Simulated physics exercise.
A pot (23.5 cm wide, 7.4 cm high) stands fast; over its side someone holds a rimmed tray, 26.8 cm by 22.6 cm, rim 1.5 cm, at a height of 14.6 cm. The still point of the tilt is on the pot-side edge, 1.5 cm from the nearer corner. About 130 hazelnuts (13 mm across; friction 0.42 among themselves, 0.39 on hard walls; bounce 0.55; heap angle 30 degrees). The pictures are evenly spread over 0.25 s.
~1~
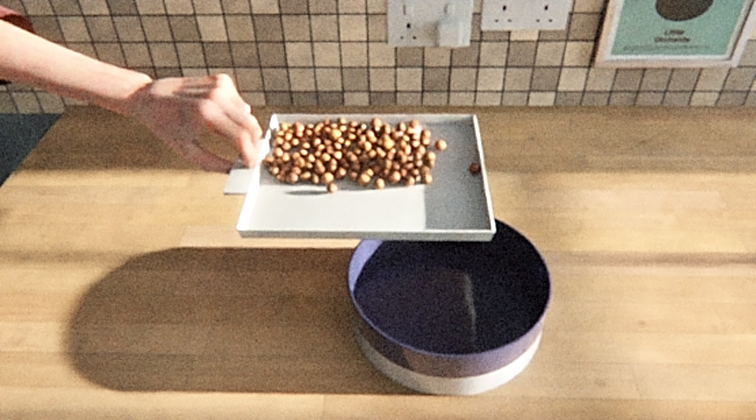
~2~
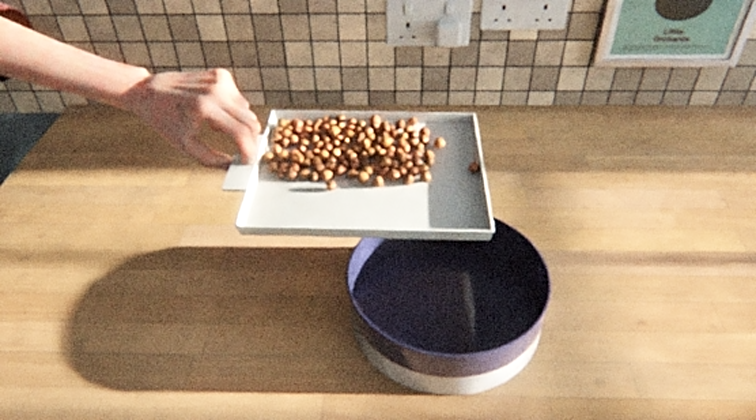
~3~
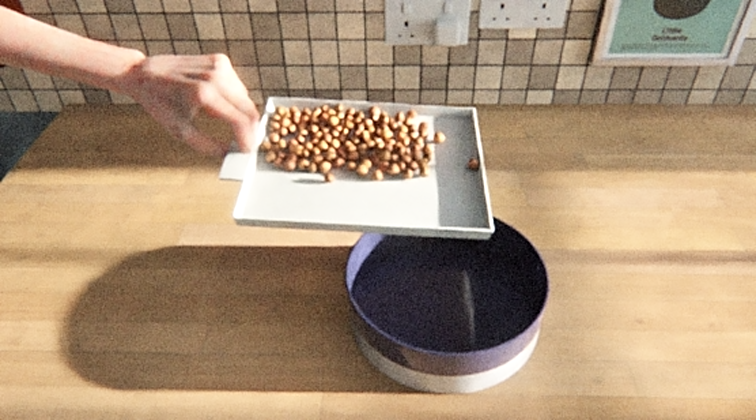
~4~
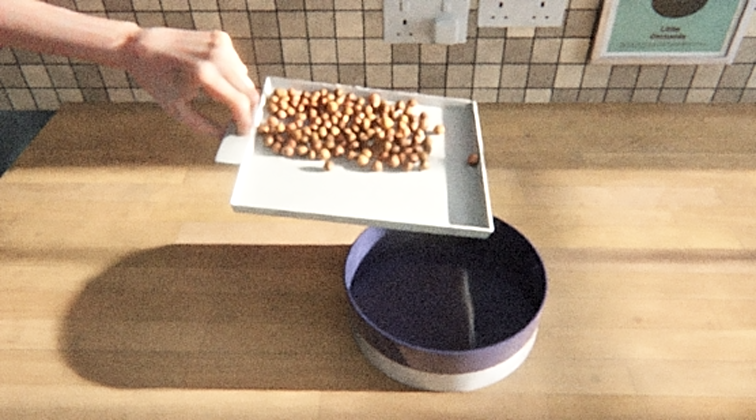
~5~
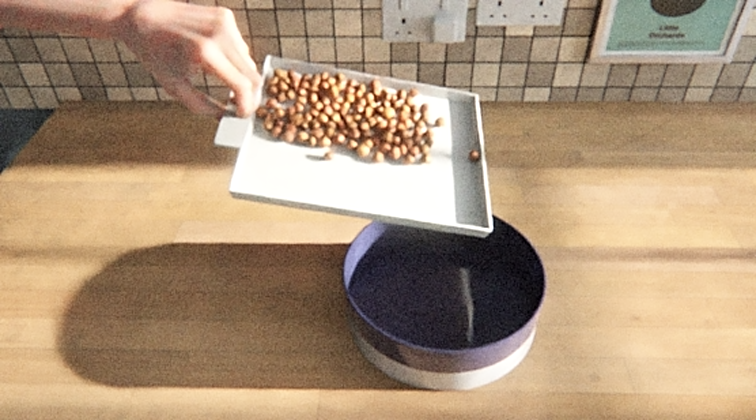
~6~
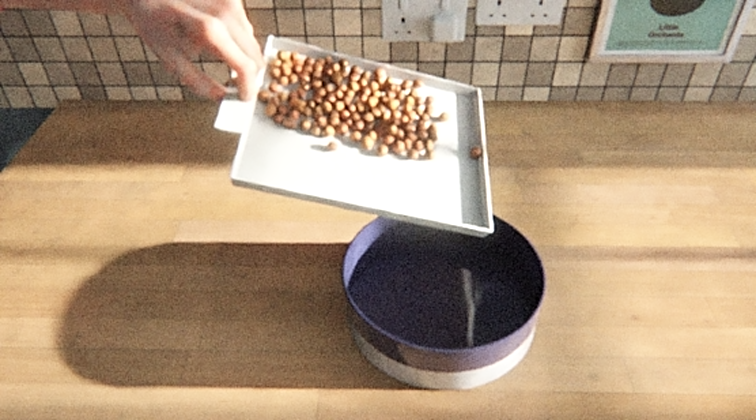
To begin with, a hand holds a pale rimmed tray of hazelnuts almost level above a wooden counter, beside a dark blue pot. The hand then raises the tray's left side steadily, so it slopes down toward the right front corner, while the nuts stay heaped near the back.
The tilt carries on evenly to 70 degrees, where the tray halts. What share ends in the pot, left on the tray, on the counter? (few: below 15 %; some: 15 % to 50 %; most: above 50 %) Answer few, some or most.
In the pot: Some; left on the tray: Some; on the counter: Some.
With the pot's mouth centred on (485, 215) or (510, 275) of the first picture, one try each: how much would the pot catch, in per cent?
Some 10 and 65 per cent.
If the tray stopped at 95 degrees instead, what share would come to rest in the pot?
Then about 75 per cent.
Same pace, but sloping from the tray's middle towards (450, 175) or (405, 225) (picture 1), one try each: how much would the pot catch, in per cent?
Some 10 and 45 per cent.
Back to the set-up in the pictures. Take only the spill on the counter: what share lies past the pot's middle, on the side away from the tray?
Roughly 100 per cent.
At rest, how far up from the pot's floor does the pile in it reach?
About 1.5 cm.
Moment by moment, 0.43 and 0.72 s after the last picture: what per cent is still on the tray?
About 90, 40.
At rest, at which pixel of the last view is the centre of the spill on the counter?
At about (672, 396).
Then, 0.26 s after the last picture, tilt 45 degrees; the tray holds 100 %, the pot 0 %.
Then, 0.43 s after the last picture, tilt 62 degrees; the tray holds 90 %, the pot 0 %.
Then, 0.72 s after the last picture, tilt 70 degrees; the tray holds 40 %, the pot 25 %.
In the end, pot 40 %, tray 35 %, counter 25 %.
